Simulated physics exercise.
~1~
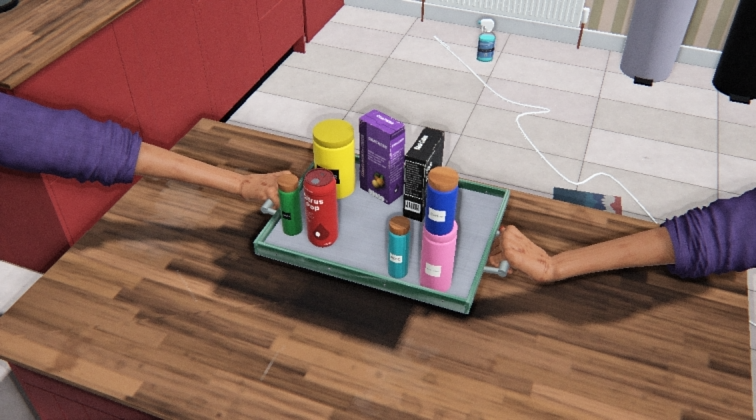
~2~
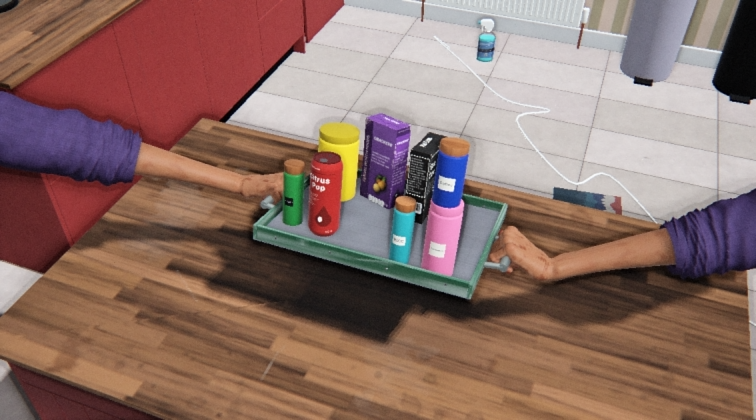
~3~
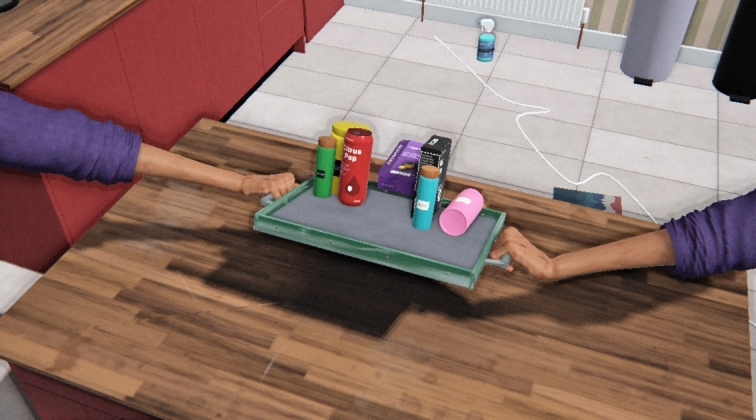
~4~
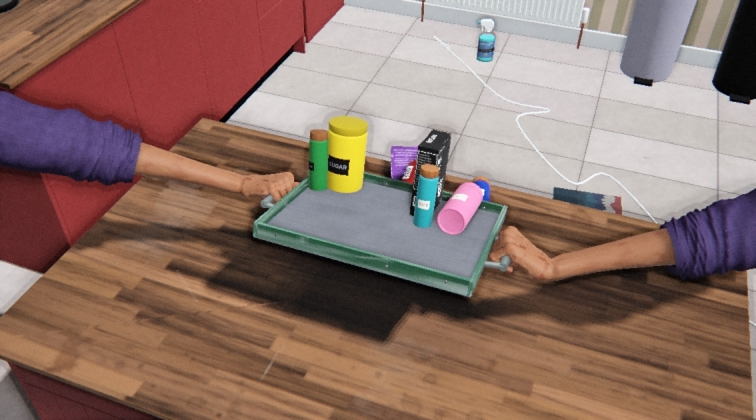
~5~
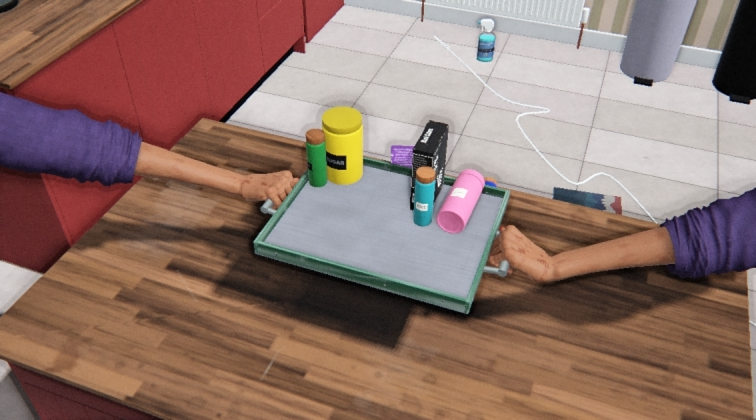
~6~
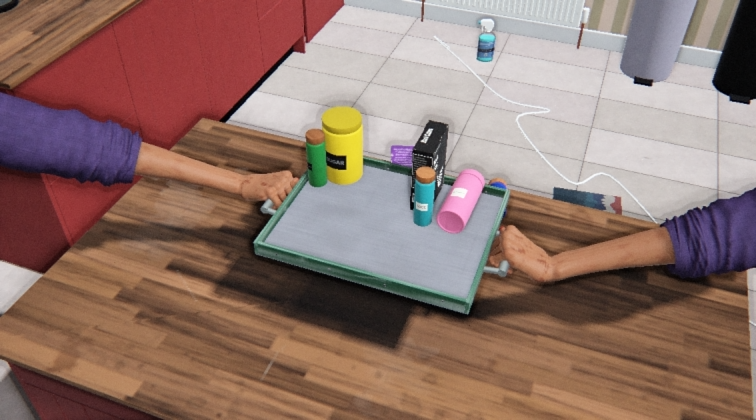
At the start, two hands in purple sleeves hold a green-rimmed tray above a wooden counter, with colourful jars, shakers, packets and a red can standing on it. The hands tip the tray's far edge down, and the items begin to lean. Several slide towards the far side as the pink jar topples, while the purple packet and blue shaker go off the tray. The red can follow them off as the tray comes back towards level. Finally, the tray is level, with the green and turquoise shakers, yellow jar and black packet upright and the pink jar lying on its side.
